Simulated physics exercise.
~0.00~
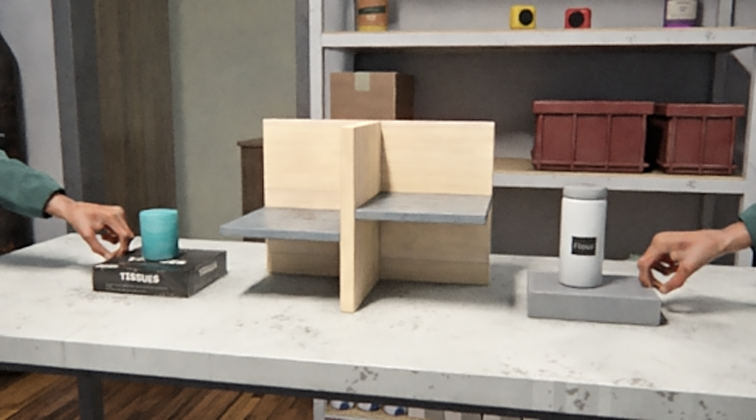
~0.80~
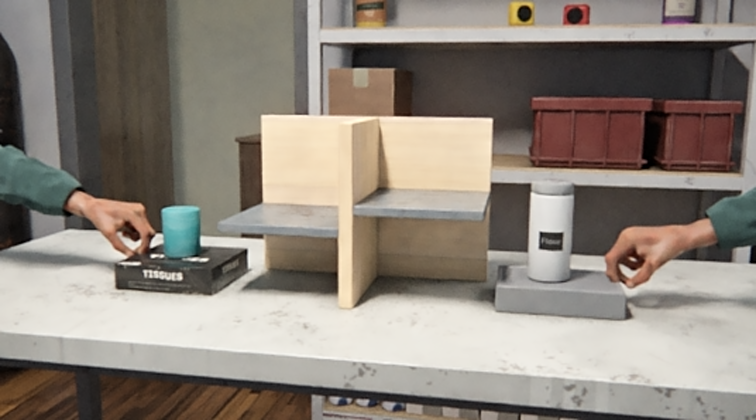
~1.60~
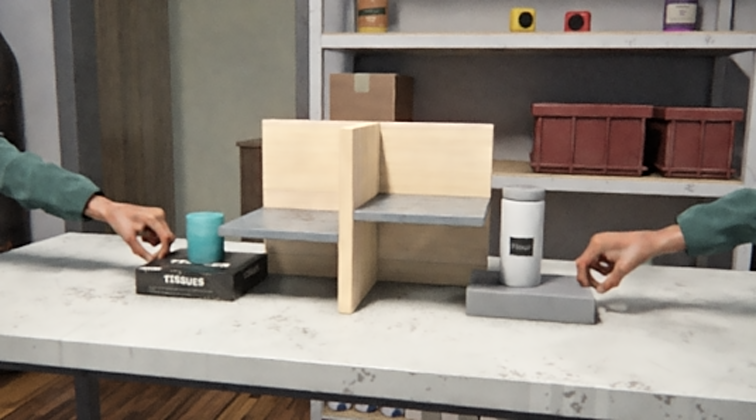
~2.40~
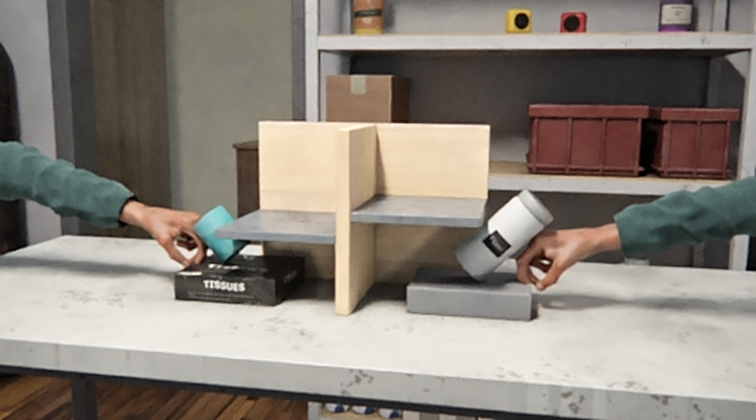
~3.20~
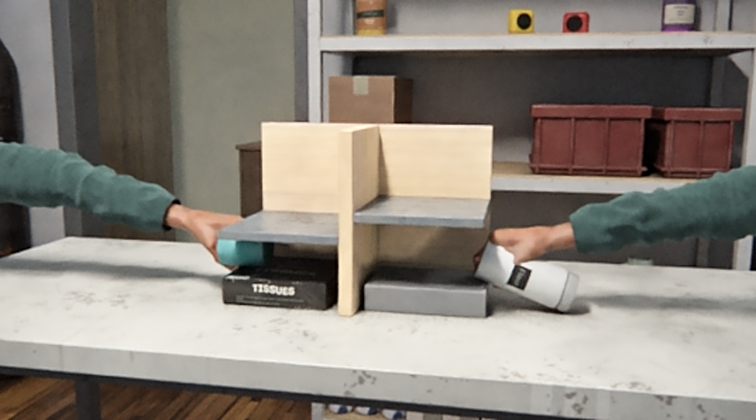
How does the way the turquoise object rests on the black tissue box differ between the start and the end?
At the start the turquoise object stands upright on the tissue box. By the end it is lying on its side by the left shelf.
